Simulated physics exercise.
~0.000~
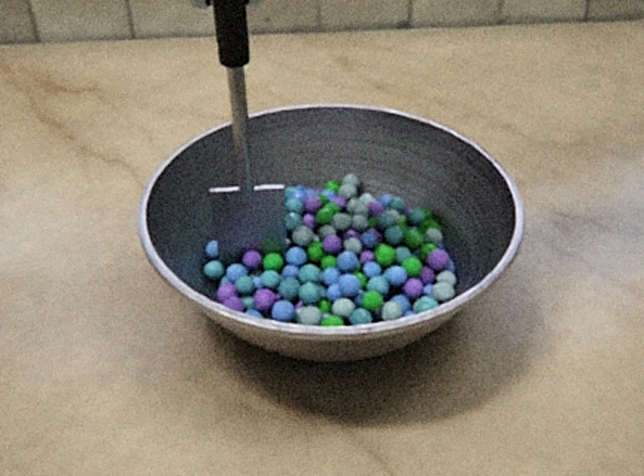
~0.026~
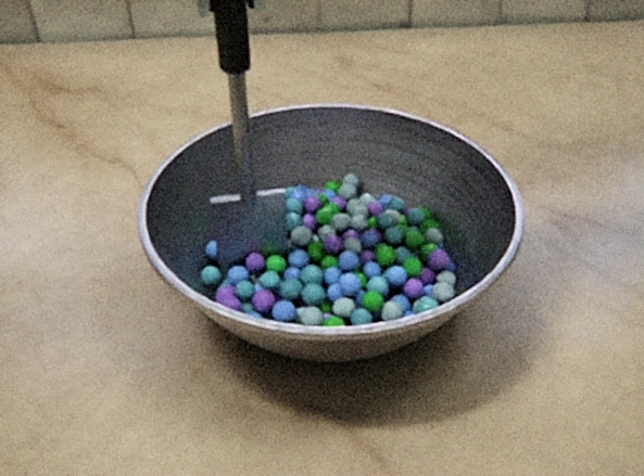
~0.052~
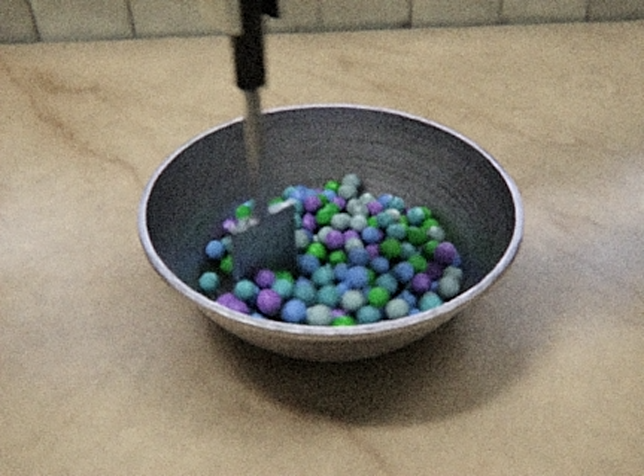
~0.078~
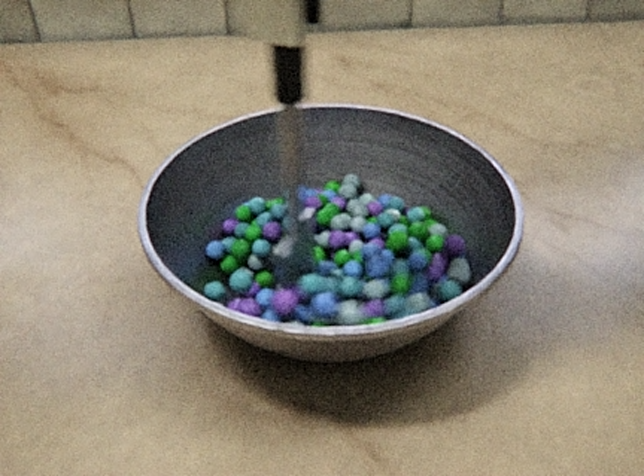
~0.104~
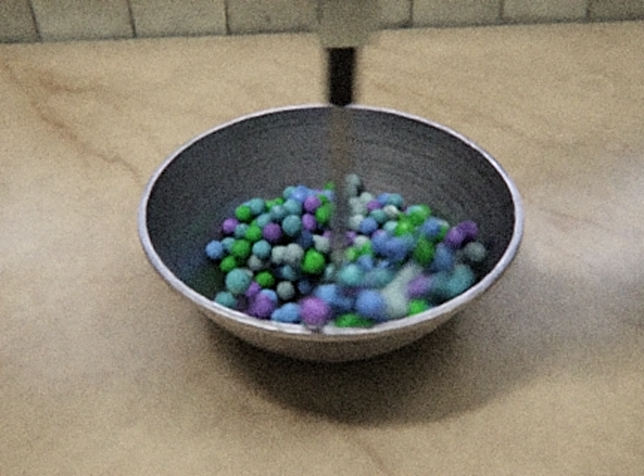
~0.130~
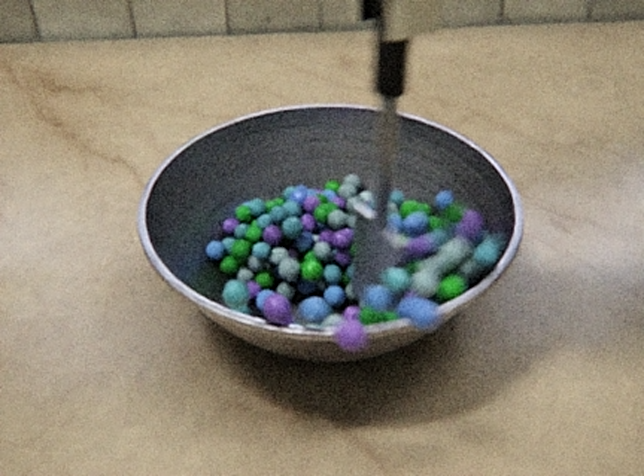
A vertical tool with a black grip and a thin metal shaft sweeps from left to right through a dark grey bowl, its flat end turning and pushing blue, green, purple, teal and grey balls. The bowl stays still on a beige, marbled countertop before pale tiles, seen from slightly above by a steady camera. The balls bunch up on the right, and a purple one crosses the front rim.
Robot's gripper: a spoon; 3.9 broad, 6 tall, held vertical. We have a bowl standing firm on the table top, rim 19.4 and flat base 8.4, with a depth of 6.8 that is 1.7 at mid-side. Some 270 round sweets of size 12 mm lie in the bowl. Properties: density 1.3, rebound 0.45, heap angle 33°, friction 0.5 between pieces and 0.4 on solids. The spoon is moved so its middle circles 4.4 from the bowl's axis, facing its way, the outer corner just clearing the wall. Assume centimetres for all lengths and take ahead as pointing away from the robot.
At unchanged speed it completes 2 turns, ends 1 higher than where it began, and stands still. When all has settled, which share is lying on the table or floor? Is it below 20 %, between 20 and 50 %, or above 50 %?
Between 20 and 50 %.
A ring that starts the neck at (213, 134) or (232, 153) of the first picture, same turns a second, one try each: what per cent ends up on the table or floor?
Near 10 and 35 in a hundred, one try each.
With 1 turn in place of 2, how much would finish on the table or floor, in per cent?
I'd expect around 25 per cent.
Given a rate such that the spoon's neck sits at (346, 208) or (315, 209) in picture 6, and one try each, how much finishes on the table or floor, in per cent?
Close to 20 and 10 in a hundred.
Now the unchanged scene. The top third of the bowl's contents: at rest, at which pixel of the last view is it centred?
(297, 253).
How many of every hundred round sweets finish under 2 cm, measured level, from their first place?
Near 5 % of the pieces.
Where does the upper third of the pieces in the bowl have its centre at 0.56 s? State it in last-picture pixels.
I'd put it close to (421, 196).
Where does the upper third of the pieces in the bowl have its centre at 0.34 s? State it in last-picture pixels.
About (213, 213) in the last picture.
By 0.34 s, 351° round, highest piece 10 above the table; 218 in the bowl, 24 on the table or floor, 30 in flight or on the tool.
By 0.56 s, 222° round, highest piece 10 above the table; 188 in the bowl, 74 on the table or floor, 10 in flight or on the tool.
By 0.87 s, 0° round, highest piece 5 above the table; 177 in the bowl, 95 on the table or floor.
By 1.57 s, 0° round, highest piece 5 above the table; 177 in the bowl, 95 on the table or floor.
Final count, 177 in the bowl, 95 on the table or floor. That is 35 % on the table or floor.
